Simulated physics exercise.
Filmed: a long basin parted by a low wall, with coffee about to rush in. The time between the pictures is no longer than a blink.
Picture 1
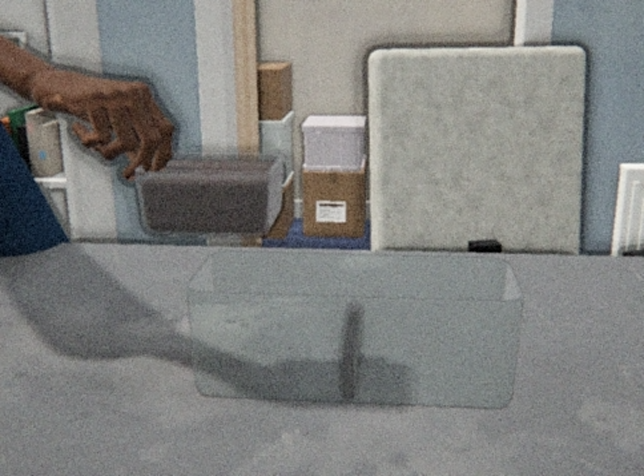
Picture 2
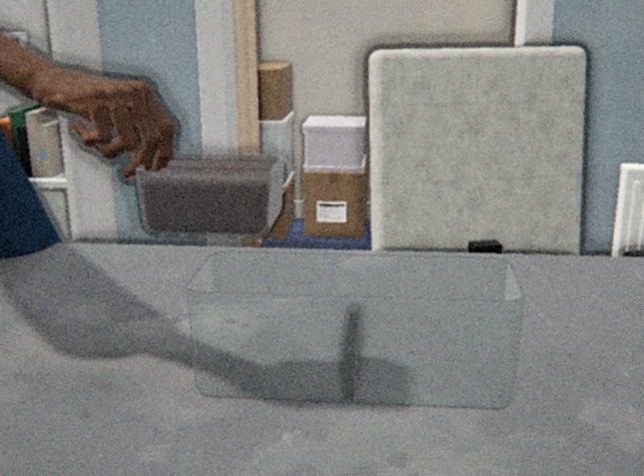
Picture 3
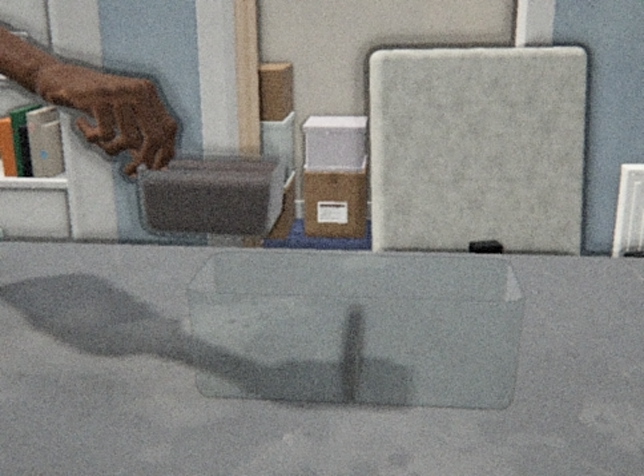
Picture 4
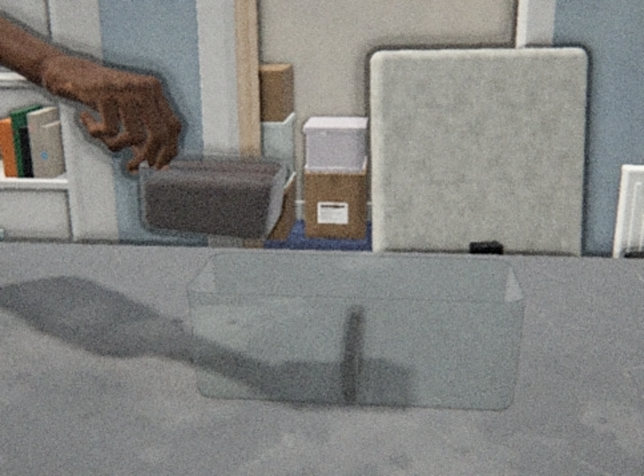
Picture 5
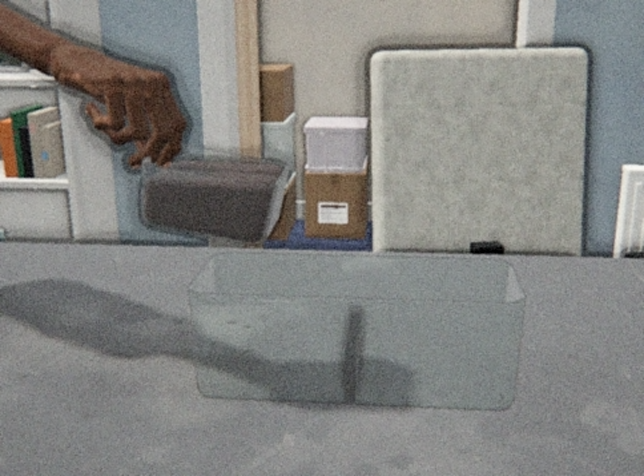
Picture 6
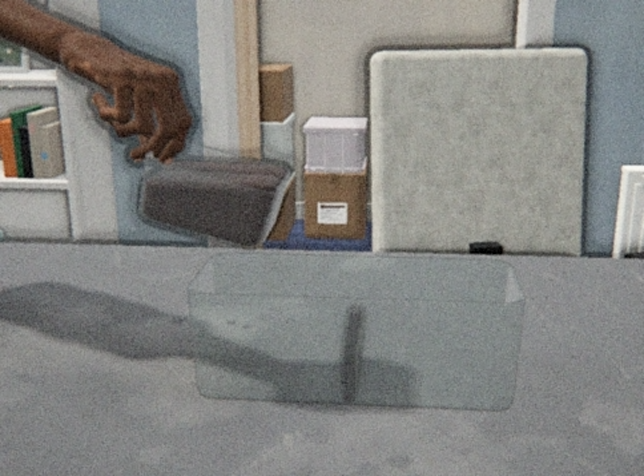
At the start, a hand at the left holds a clear container of dark brown liquid level above a long, see-through basin on a grey surface. The hand then shifts slightly right, and the container tilts gradually, its right side dipping lower while the basin stays still.
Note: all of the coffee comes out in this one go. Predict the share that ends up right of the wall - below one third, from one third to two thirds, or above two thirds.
The share right of the wall falls short of one third.
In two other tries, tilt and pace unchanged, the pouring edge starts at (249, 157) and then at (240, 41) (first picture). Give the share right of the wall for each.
Try one: 5 %; try two: 20 %.
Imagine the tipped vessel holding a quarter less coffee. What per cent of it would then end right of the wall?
About 0 in a hundred.
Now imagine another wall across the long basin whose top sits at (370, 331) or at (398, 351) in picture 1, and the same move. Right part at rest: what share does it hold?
The first placement leaves close to 5 per cent, the second close to 15 per cent.
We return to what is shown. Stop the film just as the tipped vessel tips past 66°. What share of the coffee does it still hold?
Near 35 %.
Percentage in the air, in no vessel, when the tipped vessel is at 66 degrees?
Something close to 30 percent of it.
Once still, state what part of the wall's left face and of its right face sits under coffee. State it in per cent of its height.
I get 50 % for the left and 10 % for the right.
A moment on, the tilt is 66° and 37 per cent is still to pour, 24 is left of the wall and 10 right of it.
Next, the tilt is 98° and 7 per cent is still to pour, 64 is left of the wall and 21 right of it.
Then the tilt is 104° and 0 per cent is still to pour, 74 is left of the wall and 21 right of it.
Later the tilt is 104° and 0 per cent is still to pour, 73 is left of the wall and 21 right of it.
At rest 73 per cent lies left of the wall, 22 right of it and 5 outside.
